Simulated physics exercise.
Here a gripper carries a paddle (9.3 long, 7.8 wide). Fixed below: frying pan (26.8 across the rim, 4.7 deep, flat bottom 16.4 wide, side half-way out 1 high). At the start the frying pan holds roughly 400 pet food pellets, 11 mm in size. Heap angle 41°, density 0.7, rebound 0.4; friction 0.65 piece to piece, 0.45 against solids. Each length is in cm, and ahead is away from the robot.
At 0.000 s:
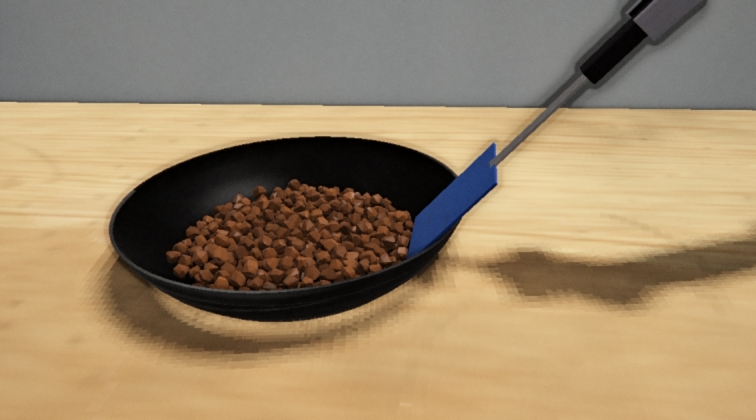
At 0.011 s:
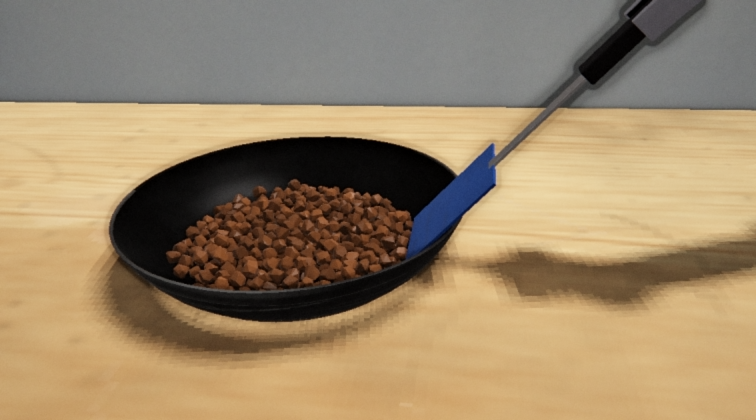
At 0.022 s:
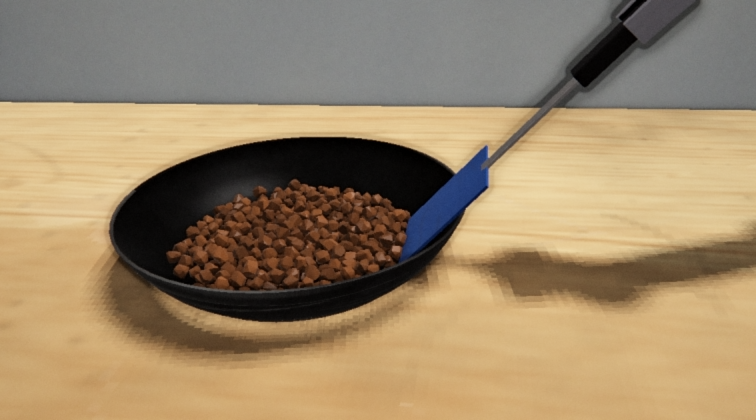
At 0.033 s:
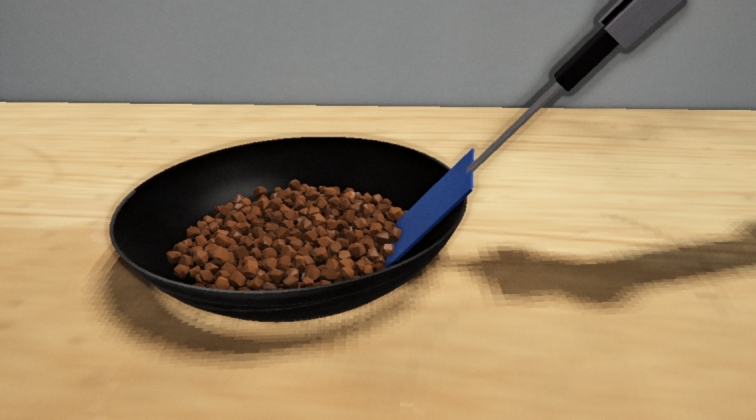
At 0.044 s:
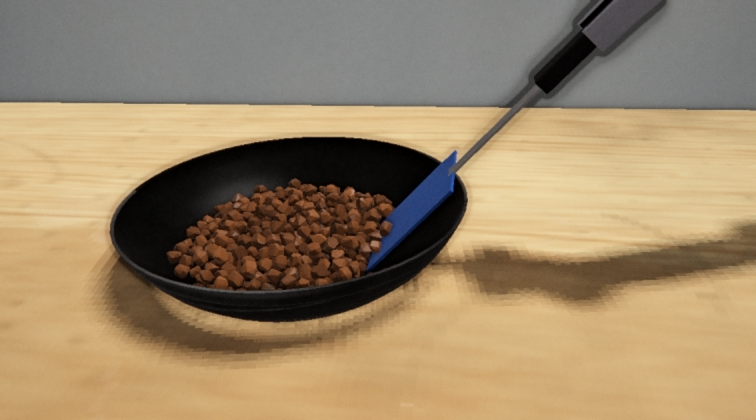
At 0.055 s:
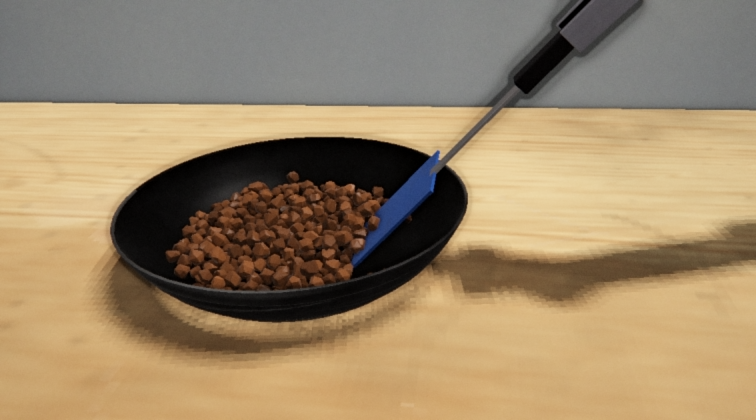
A blue paddle pushes brown pellets leftward inside a black frying pan, bunching them up.
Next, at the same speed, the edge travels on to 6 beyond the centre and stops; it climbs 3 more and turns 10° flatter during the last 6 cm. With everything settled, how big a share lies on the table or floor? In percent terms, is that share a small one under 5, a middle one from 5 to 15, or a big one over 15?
A middle one.
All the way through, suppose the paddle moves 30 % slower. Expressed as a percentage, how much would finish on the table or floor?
Roughly 0 per cent, I'd say.
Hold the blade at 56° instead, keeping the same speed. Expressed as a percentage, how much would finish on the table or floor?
Estimate: Approx. 15 %.
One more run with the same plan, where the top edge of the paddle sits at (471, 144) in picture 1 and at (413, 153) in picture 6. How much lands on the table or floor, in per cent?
About 5 per cent.
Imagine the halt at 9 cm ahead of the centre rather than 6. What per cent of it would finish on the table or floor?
In that case around 20 per cent.
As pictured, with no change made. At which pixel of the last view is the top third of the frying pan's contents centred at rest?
About (186, 215).
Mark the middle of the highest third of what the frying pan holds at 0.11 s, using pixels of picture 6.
It is centred at roughly (259, 211).
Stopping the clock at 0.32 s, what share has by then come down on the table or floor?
Estimate: About 8 percent.
After 0.08 s, sloping 48°, highest piece 5 above the table; 404 in the frying pan.
After 0.11 s, sloping 45°, highest piece 6 above the table; 404 in the frying pan.
After 0.32 s, sloping 38°, highest piece 6 above the table; 366 in the frying pan, 34 on the table or floor, 4 on the blade or in flight.
After 1.37 s, sloping 38°, highest piece 6 above the table; 366 in the frying pan, 38 on the table or floor.
At rest, 366 in the frying pan, 38 on the table or floor. That is 9 % on the table or floor.
